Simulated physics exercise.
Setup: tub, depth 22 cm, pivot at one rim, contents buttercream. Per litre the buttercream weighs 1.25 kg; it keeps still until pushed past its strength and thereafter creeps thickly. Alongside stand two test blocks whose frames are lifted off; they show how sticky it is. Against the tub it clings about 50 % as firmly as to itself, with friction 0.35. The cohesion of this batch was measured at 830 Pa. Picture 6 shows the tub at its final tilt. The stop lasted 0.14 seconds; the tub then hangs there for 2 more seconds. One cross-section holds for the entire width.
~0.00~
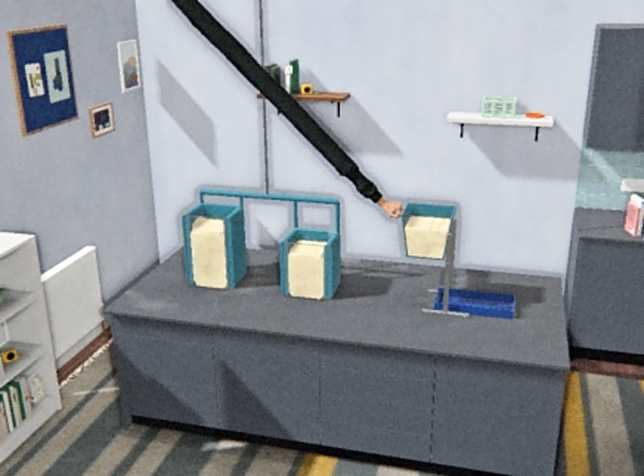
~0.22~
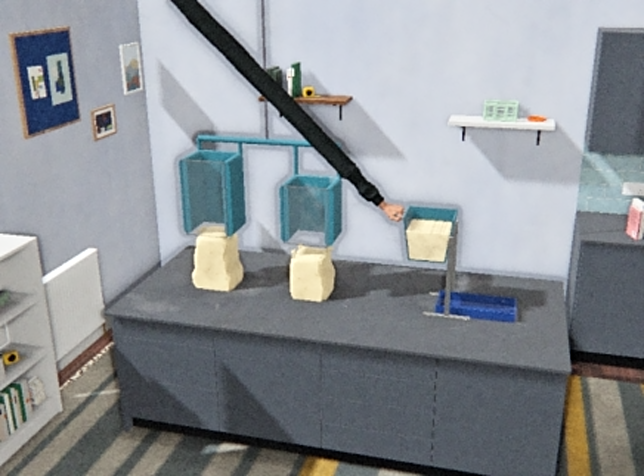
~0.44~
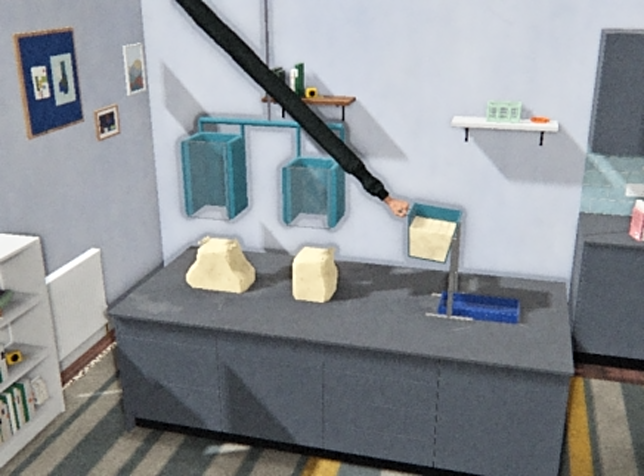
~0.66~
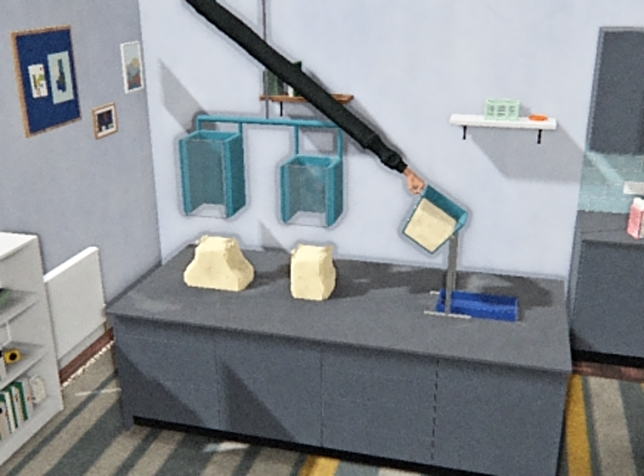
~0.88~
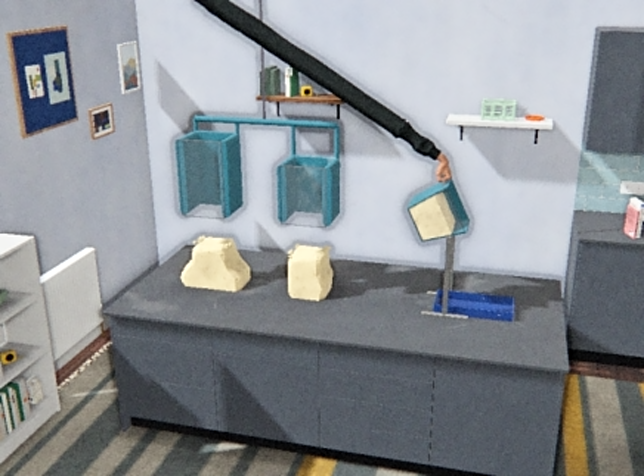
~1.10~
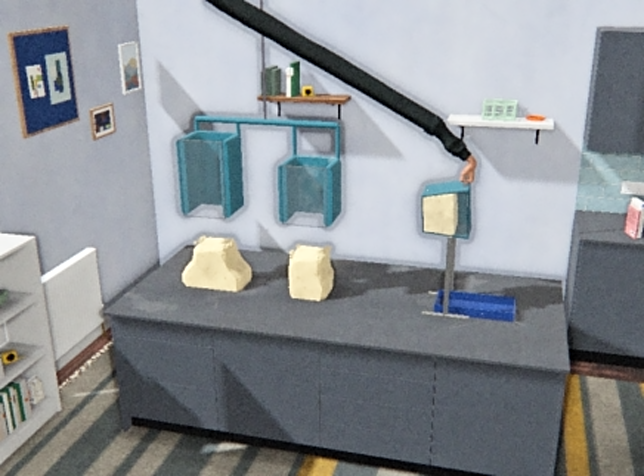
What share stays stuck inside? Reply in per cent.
100 %.
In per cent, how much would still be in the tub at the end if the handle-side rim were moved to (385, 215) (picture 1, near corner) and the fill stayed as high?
Roughly 55 %.
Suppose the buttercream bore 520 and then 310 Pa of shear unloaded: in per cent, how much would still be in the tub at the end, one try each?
It'd be some 75 percent the first time and some 50 percent the second.
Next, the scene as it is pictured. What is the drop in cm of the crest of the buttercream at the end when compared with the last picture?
Roughly 0 cm.
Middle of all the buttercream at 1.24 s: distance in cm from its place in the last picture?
Looks like around 0 cm to me.
By 1.24 s, the tub is at 86 degrees and holds 100 %.
By 1.41 s, the tub is at 86 degrees and holds 100 %.
By 1.58 s, the tub is at 86 degrees and holds 100 %.
By 1.75 s, the tub is at 86 degrees and holds 100 %.
By 3.10 s, at the end, the tub is at 86 degrees and holds 100 %.
